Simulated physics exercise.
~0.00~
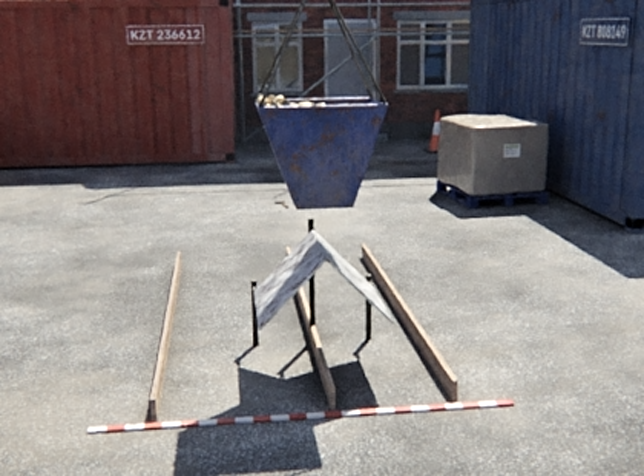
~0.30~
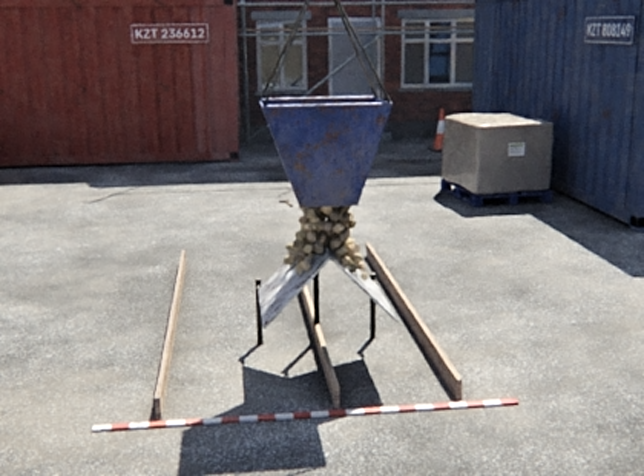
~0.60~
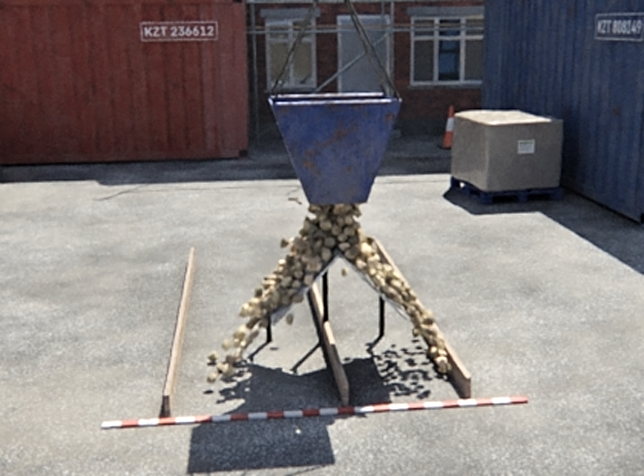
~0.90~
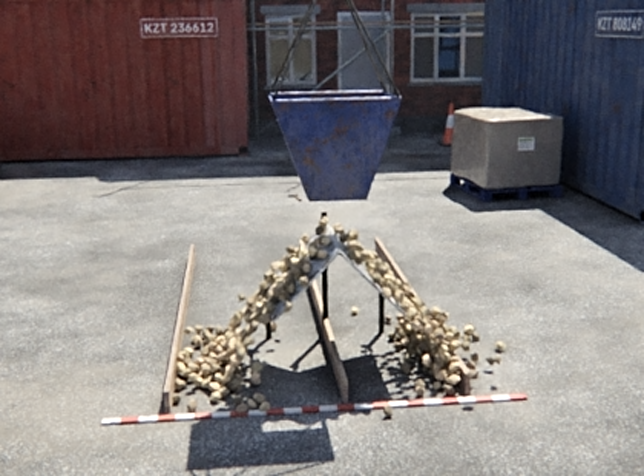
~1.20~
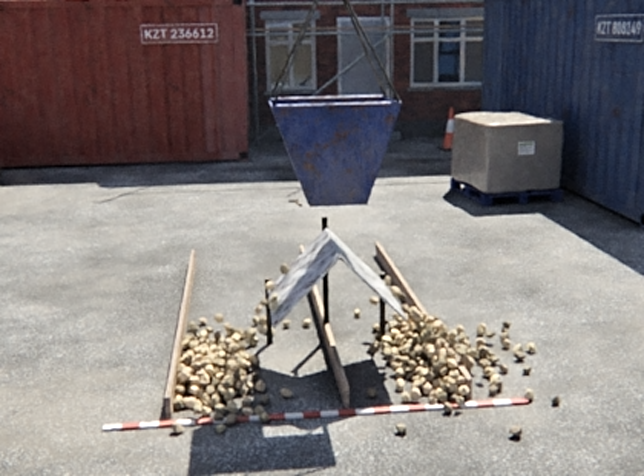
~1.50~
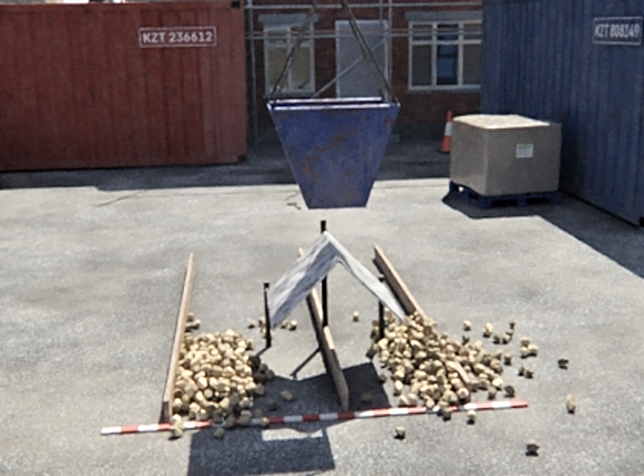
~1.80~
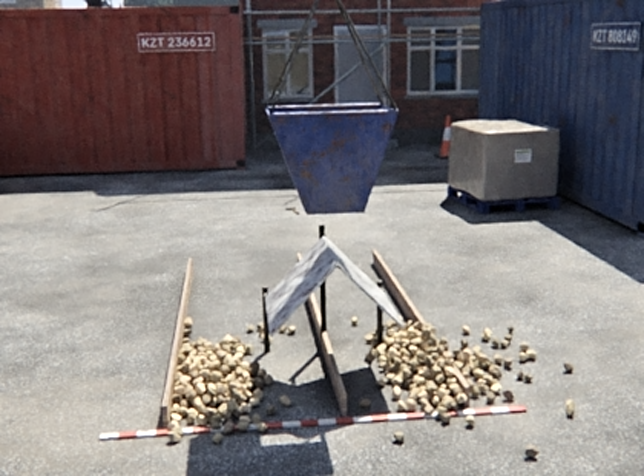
Stones drop from a hanging blue skip, slide down steel slopes, and settle in two piles.
